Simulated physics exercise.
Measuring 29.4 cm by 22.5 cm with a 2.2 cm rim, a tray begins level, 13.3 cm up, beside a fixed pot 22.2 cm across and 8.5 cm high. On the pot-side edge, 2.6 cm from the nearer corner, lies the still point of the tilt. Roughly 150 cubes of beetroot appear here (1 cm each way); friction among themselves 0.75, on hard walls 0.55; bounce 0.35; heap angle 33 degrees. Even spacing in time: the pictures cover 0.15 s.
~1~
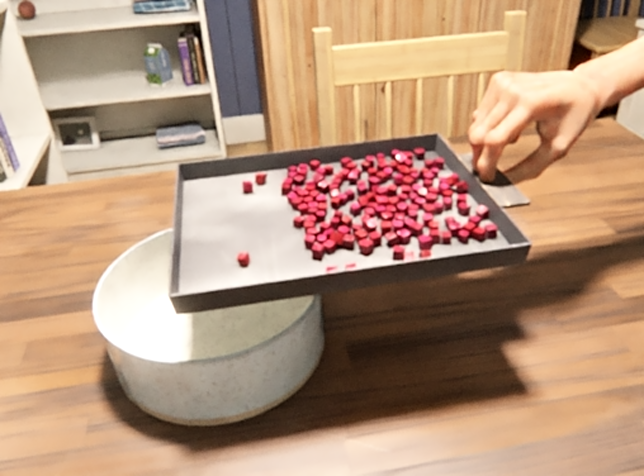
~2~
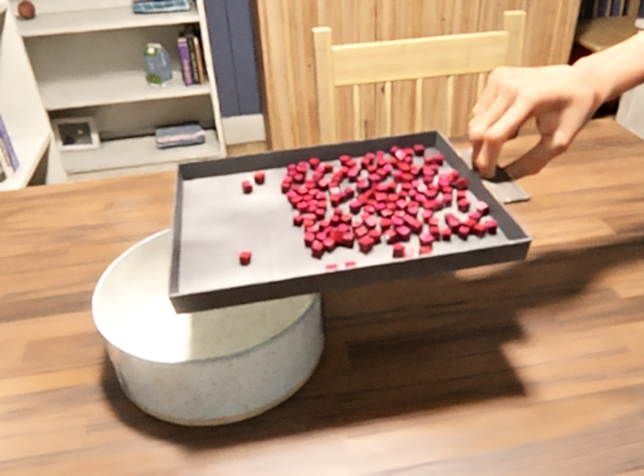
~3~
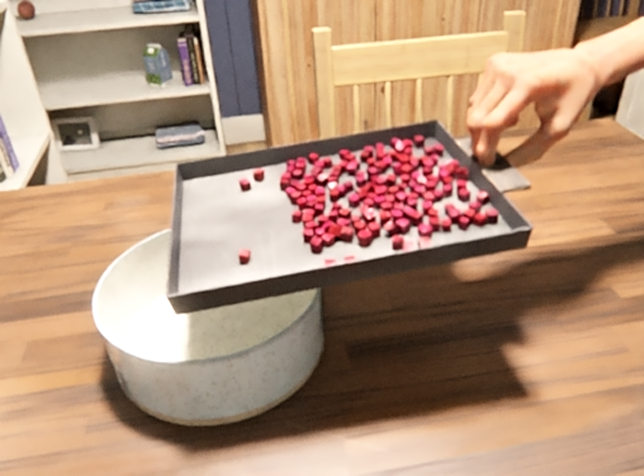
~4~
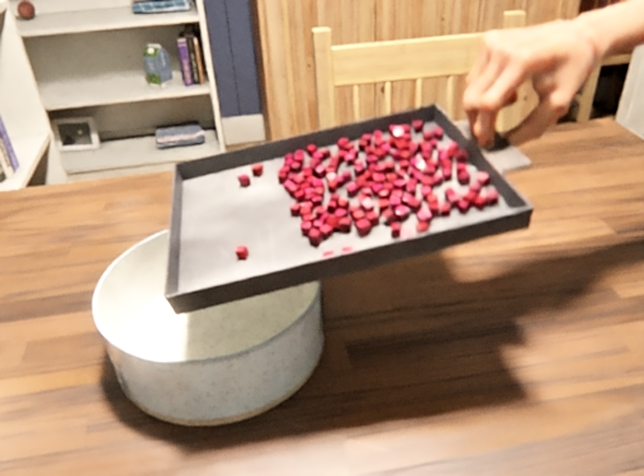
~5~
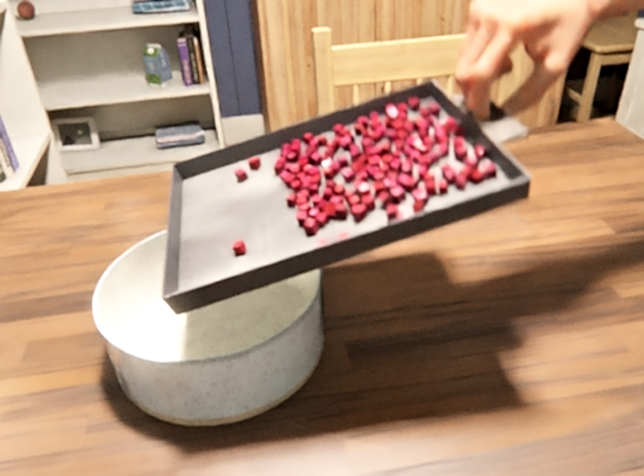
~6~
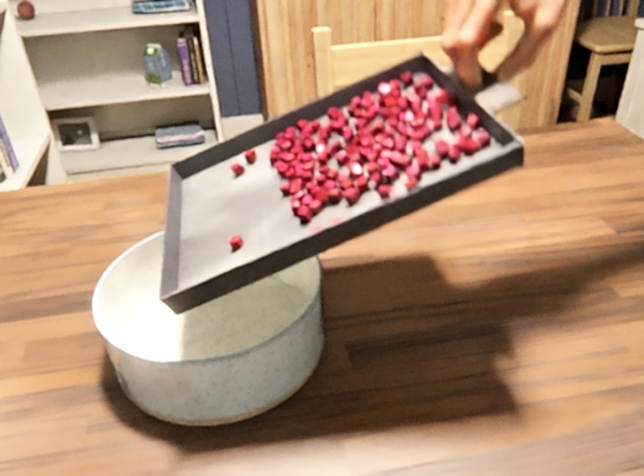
At a wooden table, a hand raising the right end of a dark tray of red beetroot cubes beside a pale round pot.
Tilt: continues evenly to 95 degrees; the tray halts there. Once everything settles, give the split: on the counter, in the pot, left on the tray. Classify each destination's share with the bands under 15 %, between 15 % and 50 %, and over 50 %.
Counter: Over 50 %; pot: Between 15 % and 50 %; left on the tray: Under 15 %.
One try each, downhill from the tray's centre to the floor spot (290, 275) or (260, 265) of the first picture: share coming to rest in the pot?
That would be close to 0 per cent, then close to 0 per cent.
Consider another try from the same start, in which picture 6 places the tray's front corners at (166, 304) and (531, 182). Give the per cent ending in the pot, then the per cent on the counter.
In the pot: 0 per cent; on the counter: 95 per cent.
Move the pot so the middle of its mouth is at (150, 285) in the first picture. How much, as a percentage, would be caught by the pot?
With the pot there, close to 75 per cent.
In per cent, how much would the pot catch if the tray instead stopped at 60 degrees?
Around 20 %, I reckon.
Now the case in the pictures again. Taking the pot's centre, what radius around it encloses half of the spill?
About 26 cm from the centre.
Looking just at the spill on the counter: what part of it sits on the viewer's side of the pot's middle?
Estimate: Close to 40 per cent of the pieces.
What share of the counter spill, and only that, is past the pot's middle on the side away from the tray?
Estimate: Roughly 100 per cent of the pieces.
Then, 0.20 s after the last picture, tilt 58 degrees; the tray holds 100 %, the pot 0 %.
Then, 0.33 s after the last picture, tilt 85 degrees; the tray holds 100 %, the pot 0 %.
Then, 0.59 s after the last picture, tilt 95 degrees; the tray holds 0 %, the pot 30 %.
In the end, counter 70 %, pot 30 %, tray 0 %.
